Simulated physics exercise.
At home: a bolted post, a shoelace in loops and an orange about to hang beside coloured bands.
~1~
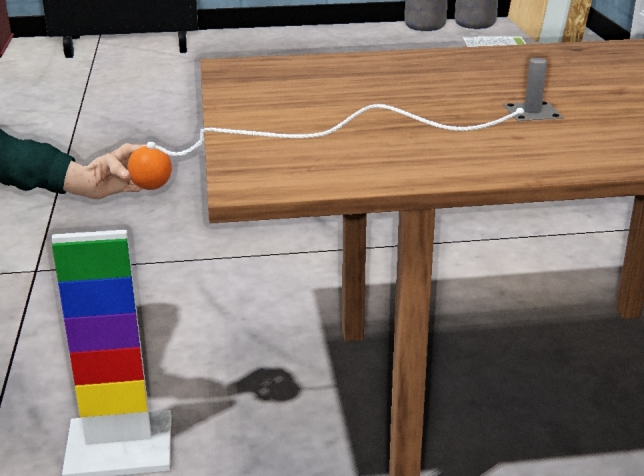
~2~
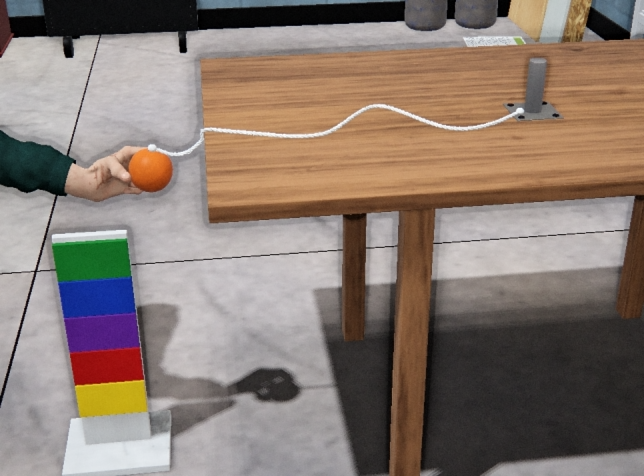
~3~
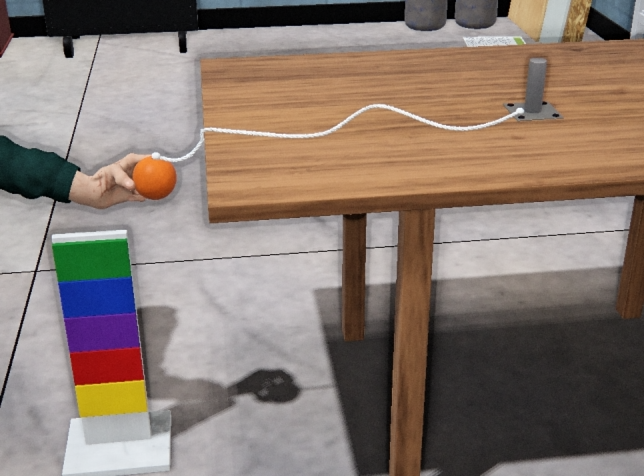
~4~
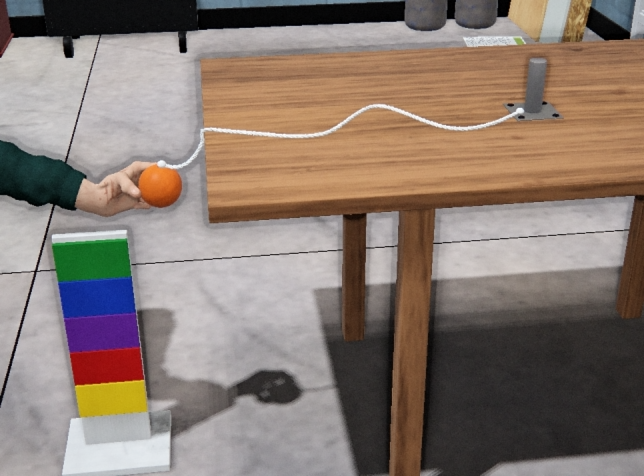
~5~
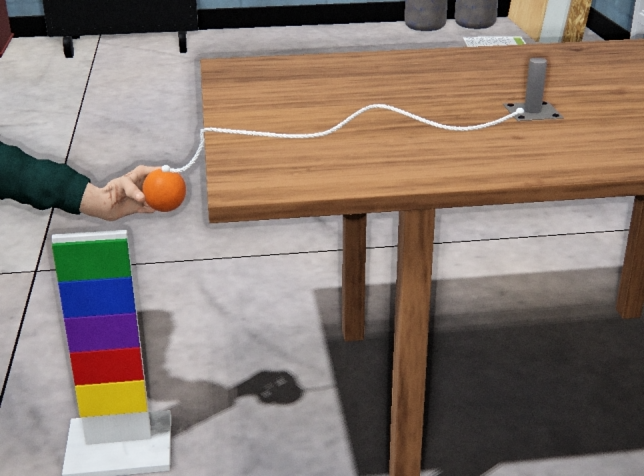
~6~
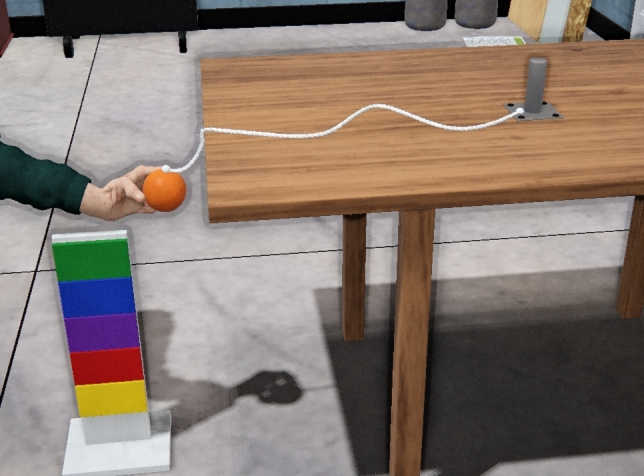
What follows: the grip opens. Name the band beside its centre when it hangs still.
Its centre hangs level with the blue band.
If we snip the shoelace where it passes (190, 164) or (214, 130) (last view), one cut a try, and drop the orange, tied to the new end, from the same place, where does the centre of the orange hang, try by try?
Near (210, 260) and (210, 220).
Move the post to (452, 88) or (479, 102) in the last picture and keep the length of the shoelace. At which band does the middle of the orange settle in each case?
Taking them in turn: Purple; purple.
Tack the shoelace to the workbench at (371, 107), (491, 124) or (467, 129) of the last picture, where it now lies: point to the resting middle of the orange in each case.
In that order: (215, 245), (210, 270) and (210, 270).
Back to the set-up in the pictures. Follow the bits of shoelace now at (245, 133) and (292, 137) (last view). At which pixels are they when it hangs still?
The first at (205, 175), the second at (210, 133).
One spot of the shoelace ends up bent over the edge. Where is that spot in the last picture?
Near (285, 136).
Early on, orange near (208, 268); level with green.
Midway, orange near (214, 293); level with blue.
Finally, orange near (210, 289); level with blue. Its middle rests at the blue band.
